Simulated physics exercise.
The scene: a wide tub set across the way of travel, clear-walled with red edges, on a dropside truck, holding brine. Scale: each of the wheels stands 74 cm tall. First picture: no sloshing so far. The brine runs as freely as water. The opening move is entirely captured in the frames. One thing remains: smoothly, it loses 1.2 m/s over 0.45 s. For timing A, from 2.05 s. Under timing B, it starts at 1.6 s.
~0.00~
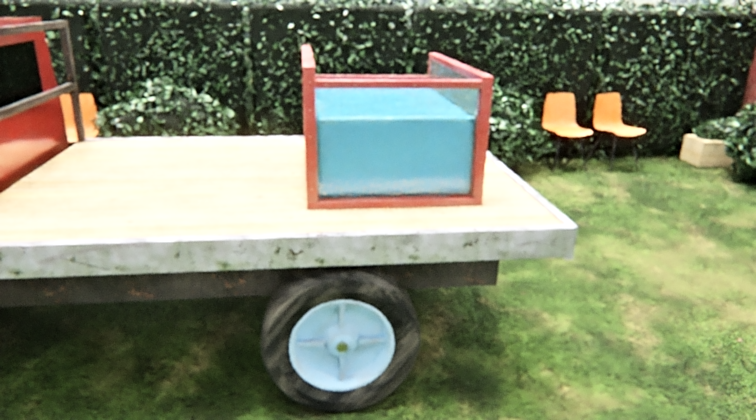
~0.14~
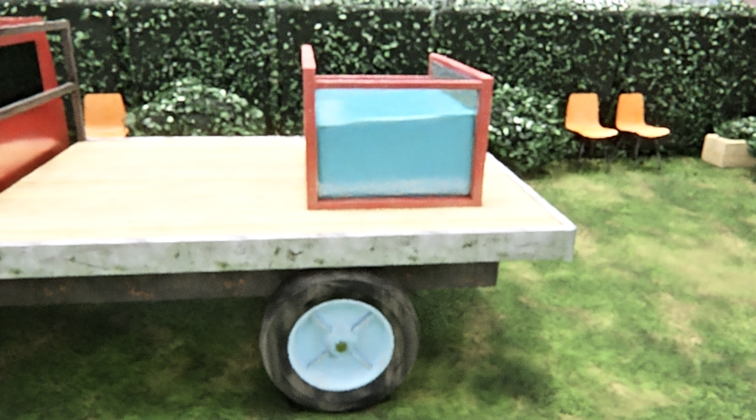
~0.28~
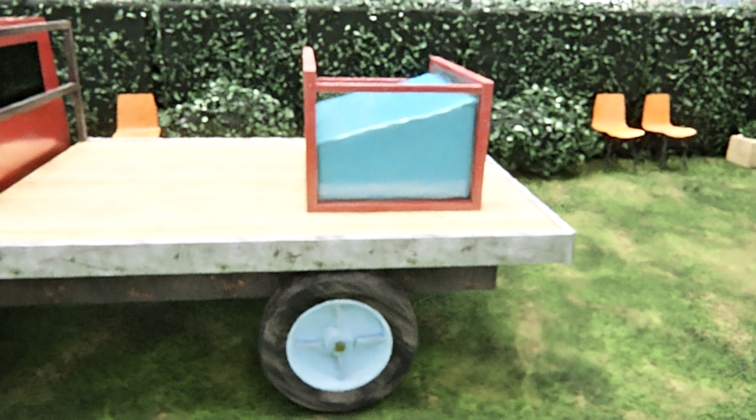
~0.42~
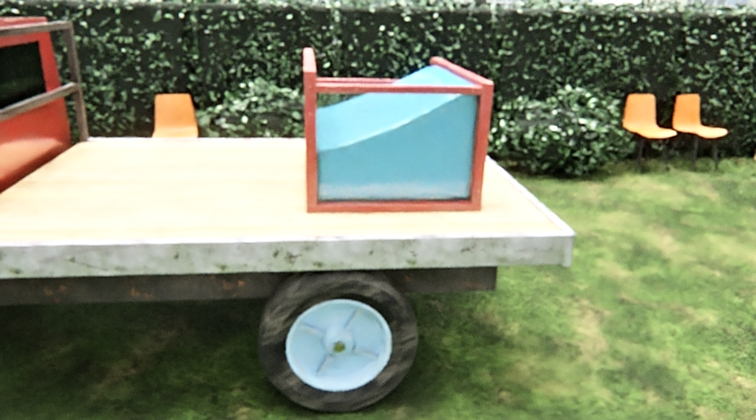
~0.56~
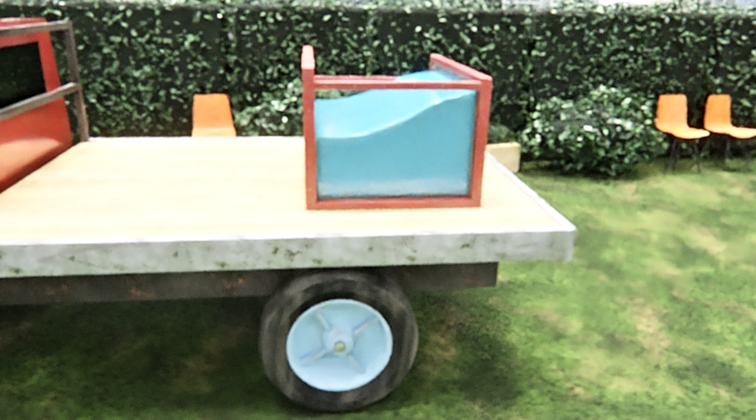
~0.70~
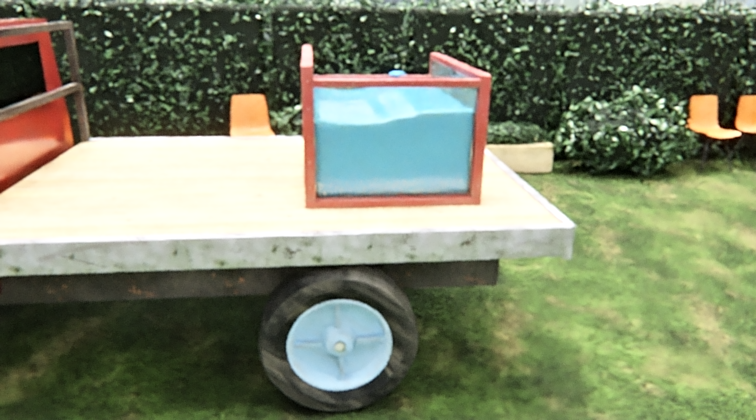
The blue liquid in a clear, red-edged tub on a flatbed truck lay level, then climbed steeply up the right side and sank back nearly flat as the hedge and orange chairs slid rightward behind.
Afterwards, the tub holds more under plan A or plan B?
Under plan A it holds more.
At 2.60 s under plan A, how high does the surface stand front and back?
I'd say some 44 centimetres in front and some 32 centimetres behind.
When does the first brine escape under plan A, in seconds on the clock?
The first spill happens at roughly 1.4 s.
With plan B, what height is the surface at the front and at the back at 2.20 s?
Measured: Front = 66 cm, back = 18 cm.
For plan A, At 2.60 s the surface is 43 cm up at the front and 31 cm at the back; 1 per cent is out, over the far side.
For plan A, At 5.49 s 1 per cent is out, over the far side, 4 of 307 litres.
For plan B, At 2.20 s the surface is 66 cm up at the front and 17 cm at the back; 1 per cent is out, over the far side.
For plan B, At 5.04 s 9 per cent is out, over the far side and the front, 26 of 307 litres.
